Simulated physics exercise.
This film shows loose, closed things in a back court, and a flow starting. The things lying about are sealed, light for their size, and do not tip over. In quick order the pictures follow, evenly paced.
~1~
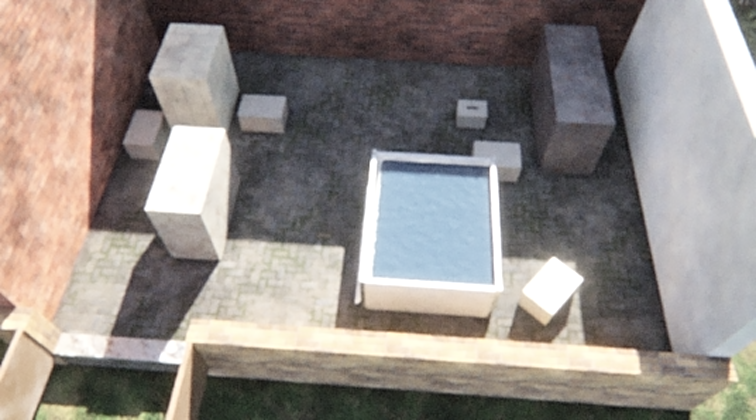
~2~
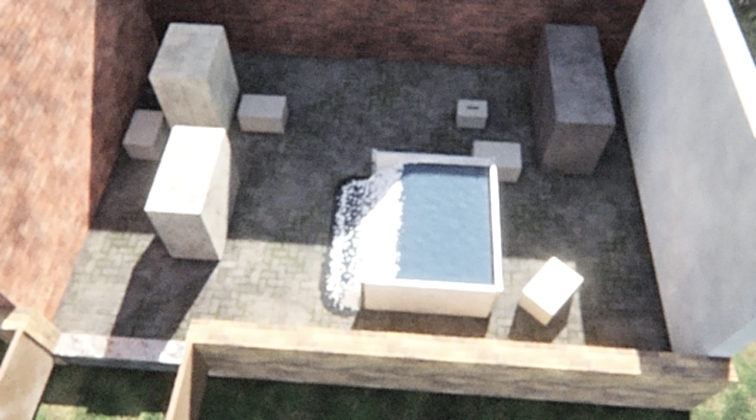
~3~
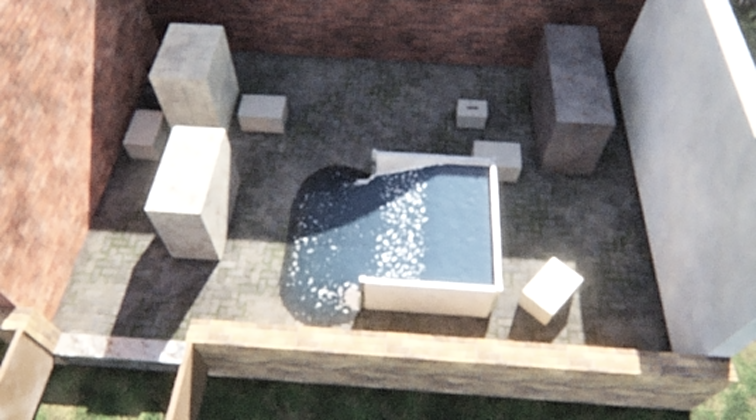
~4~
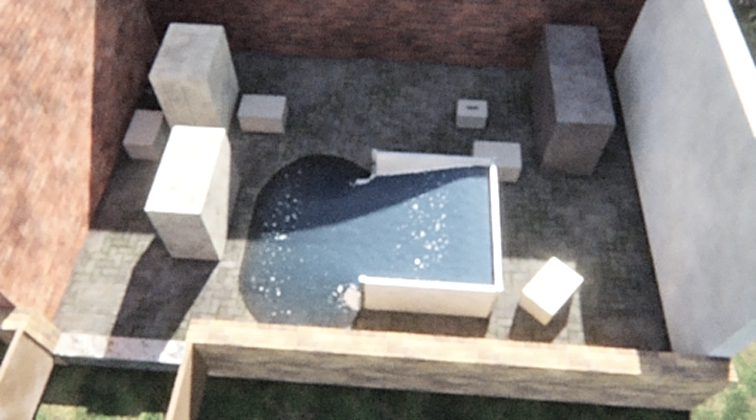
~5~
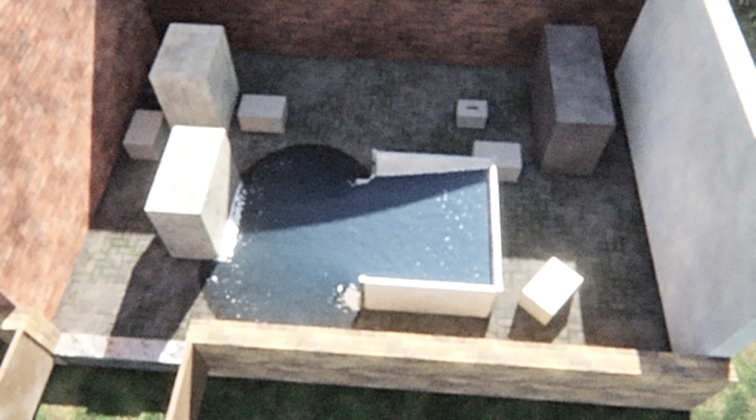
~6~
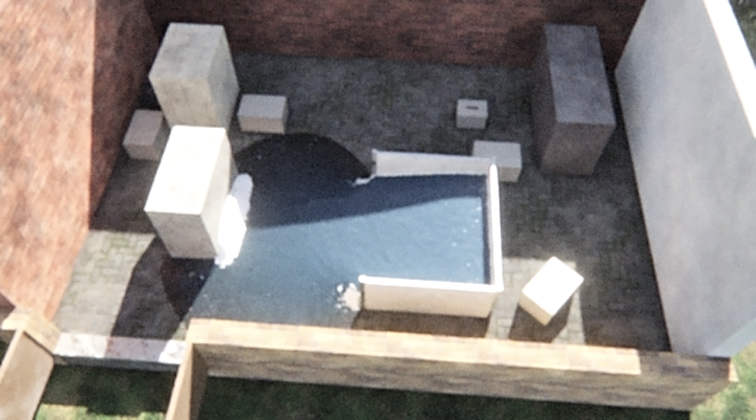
The clip opens on a brick-walled paved court where pale boxes and tall blocks stand around a raised, water-filled basin. Water bursts from the basin's left side and spreads leftward across the paving in a widening dark pool, then splashes white against a tall block, while the boxes stay put.
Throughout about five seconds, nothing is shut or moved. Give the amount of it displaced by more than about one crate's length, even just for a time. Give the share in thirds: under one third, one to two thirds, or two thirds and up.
Counting the far movers, it's low - under a third.
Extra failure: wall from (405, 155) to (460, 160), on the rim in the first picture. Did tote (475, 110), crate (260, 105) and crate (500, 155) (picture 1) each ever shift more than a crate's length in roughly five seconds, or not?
In turn: Moved that far, moved that far, moved that far.
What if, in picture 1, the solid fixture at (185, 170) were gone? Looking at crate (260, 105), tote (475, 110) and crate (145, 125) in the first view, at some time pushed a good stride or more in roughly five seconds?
Listed order result: Knocked clear / hardly budged / knocked clear.
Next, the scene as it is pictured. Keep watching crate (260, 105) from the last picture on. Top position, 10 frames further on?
It should be at roughly (291, 65).
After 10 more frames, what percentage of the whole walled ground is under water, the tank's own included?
Estimate: Close to 45 in a hundred.
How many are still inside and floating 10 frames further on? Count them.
0.
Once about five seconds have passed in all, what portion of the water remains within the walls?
Estimate: About 76 %.
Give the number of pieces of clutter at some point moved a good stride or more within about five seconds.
Count: 1.
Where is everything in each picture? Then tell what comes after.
The first frame shows a crate at (498, 154), on the bottom; a pail at (154, 85) rests on the ground; 0 of 7 have shifted.
The second frame shows a crate at (498, 154) rests on the ground; a pail at (154, 85), on the bottom; 0 of 7 have shifted.
The third frame shows a crate at (498, 154) rests on the ground; a pail at (154, 85) rests on the ground; 0 of 7 have shifted.
The fourth frame shows a crate at (498, 154) rests on the ground; a pail at (154, 85) rests on the ground; 0 of 7 have shifted.
The fifth frame shows a crate at (498, 154) rests on the ground; a pail at (154, 85) rests on the ground; 0 of 7 have shifted.
The sixth frame shows a crate at (498, 154) rests on the ground; a pail at (154, 85) rests on the ground; 0 of 7 have shifted.
A moment on, 0 of 7 are well off their spots; 0 afloat.
Next, 1 of 7 are well off their spots; 0 afloat.
Later, 1 of 7 are well off their spots; 1 afloat.
In the end, 1 of 7 are well off their spots, and 1 have been at some point; 2 afloat.
